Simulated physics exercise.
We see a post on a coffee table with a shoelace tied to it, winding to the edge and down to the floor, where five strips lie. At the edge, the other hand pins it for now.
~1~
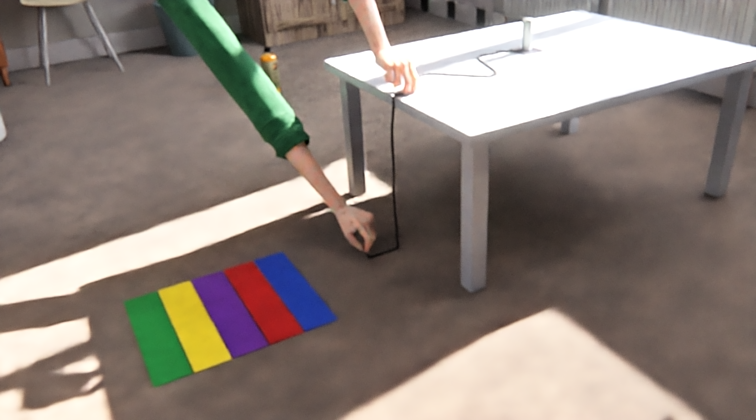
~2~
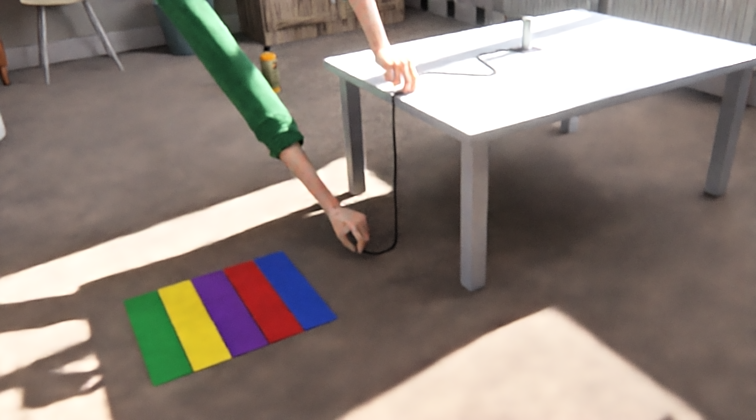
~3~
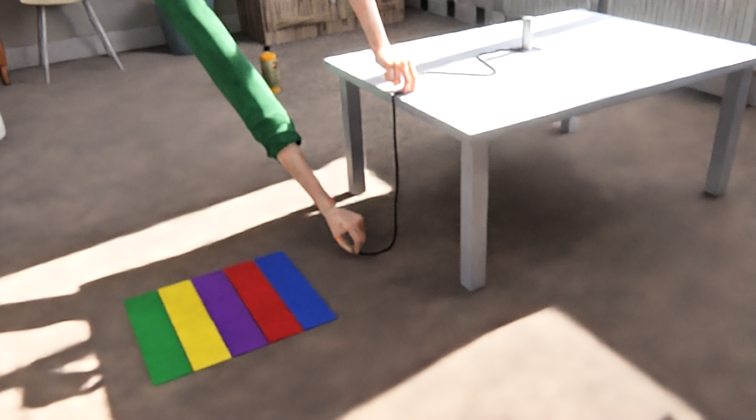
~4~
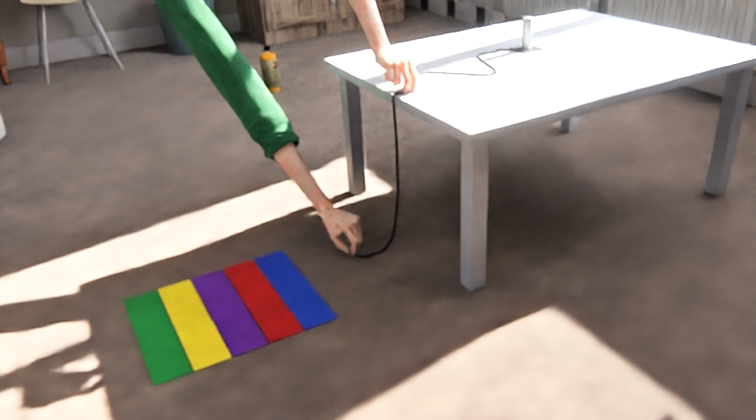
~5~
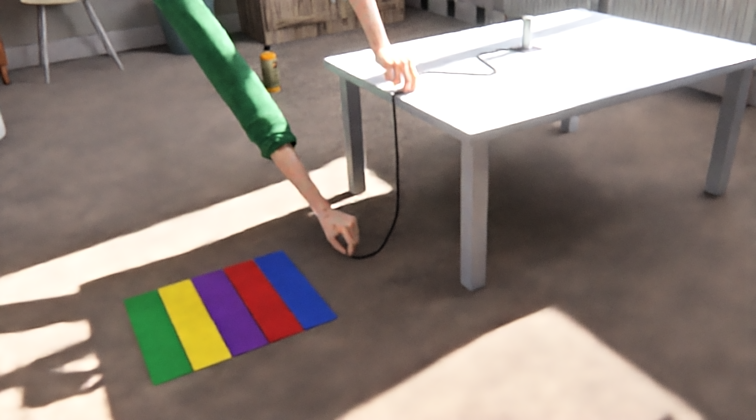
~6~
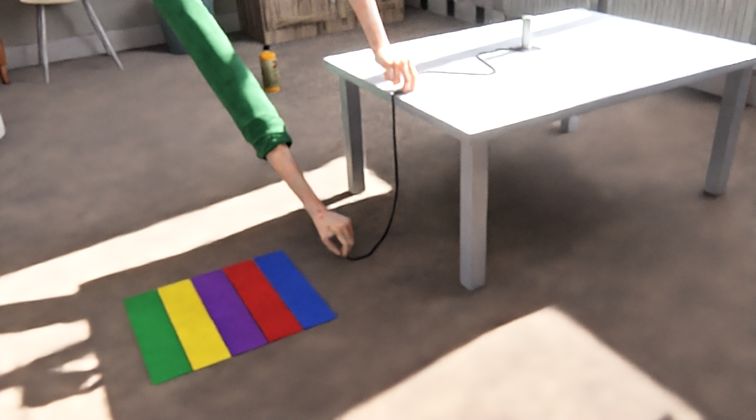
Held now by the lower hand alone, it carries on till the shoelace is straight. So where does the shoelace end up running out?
Over green.
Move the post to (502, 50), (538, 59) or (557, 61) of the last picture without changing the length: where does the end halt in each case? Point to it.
One per try, in order: (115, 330), (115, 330), (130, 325).
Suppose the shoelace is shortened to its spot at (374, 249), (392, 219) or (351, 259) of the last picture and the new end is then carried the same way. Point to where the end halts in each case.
Well, that gives around (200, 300) the first time, (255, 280) the next and (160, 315) the last.
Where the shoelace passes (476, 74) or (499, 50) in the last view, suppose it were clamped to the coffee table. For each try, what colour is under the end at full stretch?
Try 1: Purple; try 2: Green.
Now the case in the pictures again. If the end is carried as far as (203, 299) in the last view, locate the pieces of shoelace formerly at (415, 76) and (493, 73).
Result - first point (380, 120), second point (433, 77).
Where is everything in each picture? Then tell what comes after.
In the first picture, end (364, 248); blue (311, 311); red (277, 323); purple (242, 336); yellow (205, 349); green (167, 363).
In the second picture, end (357, 250); shoelace through (494, 52) (495, 70) (435, 73) (410, 91) (395, 156) (396, 225).
In the third picture, end (354, 250).
In the fourth picture, end (351, 251); shoelace through (494, 52) (495, 69) (435, 72) (410, 90) (397, 155) (395, 225).
In the fifth picture, end (347, 252).
In the sixth picture, end (342, 254); shoelace through (494, 52) (495, 69) (435, 72) (410, 90) (395, 154) (389, 225).
Soon after, end near (203, 299); over yellow.
Then, end near (166, 311); over green.
At full stretch, end near (143, 319); over green. The end stops over the green strip.
